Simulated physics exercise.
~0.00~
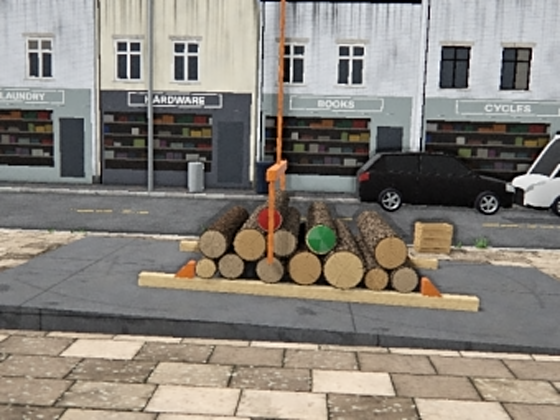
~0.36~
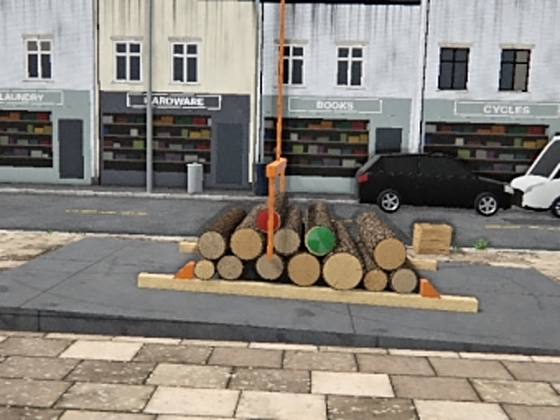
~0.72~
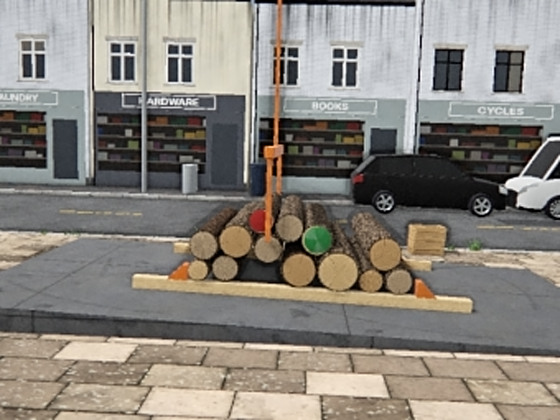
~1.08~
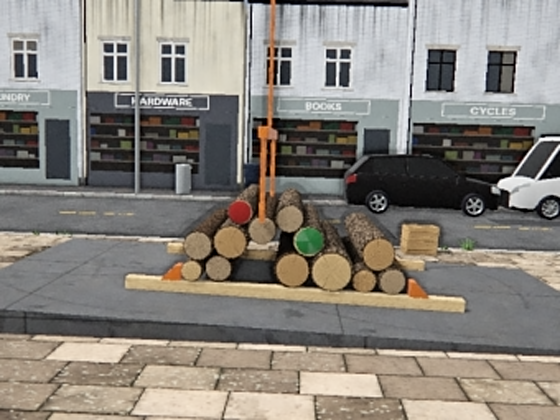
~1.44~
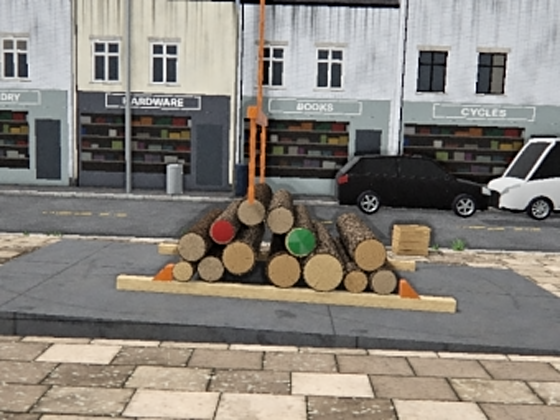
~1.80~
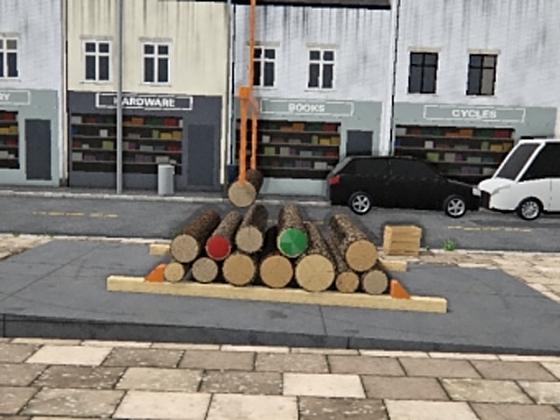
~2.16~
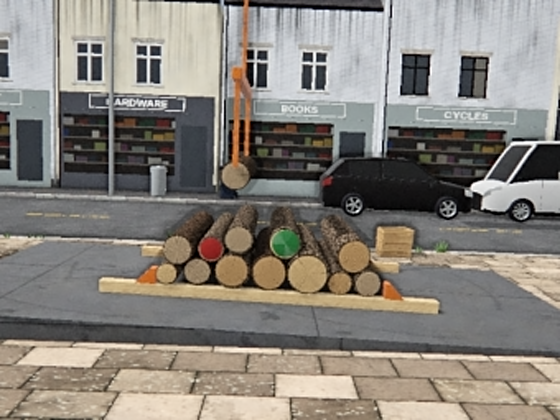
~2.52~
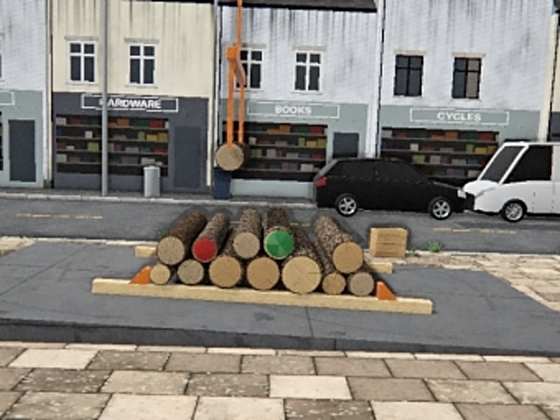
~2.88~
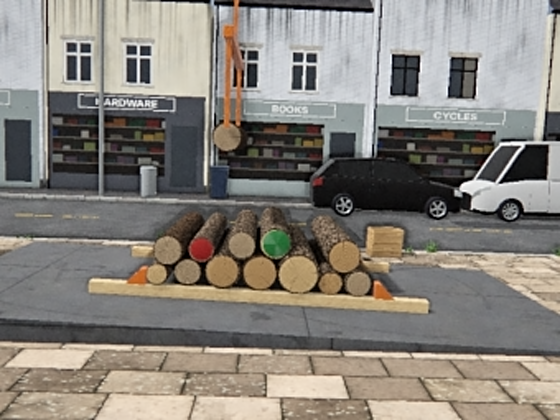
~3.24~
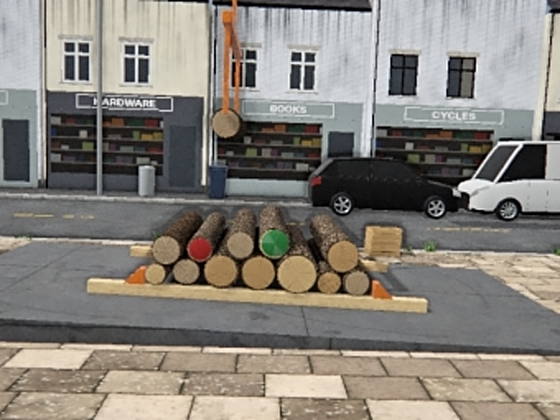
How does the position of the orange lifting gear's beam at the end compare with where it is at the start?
At the start the beam is low, just above the log stack, while at the end it is much higher, up against the upper part of the buildings. It also appears farther left in view, as the view has panned right.
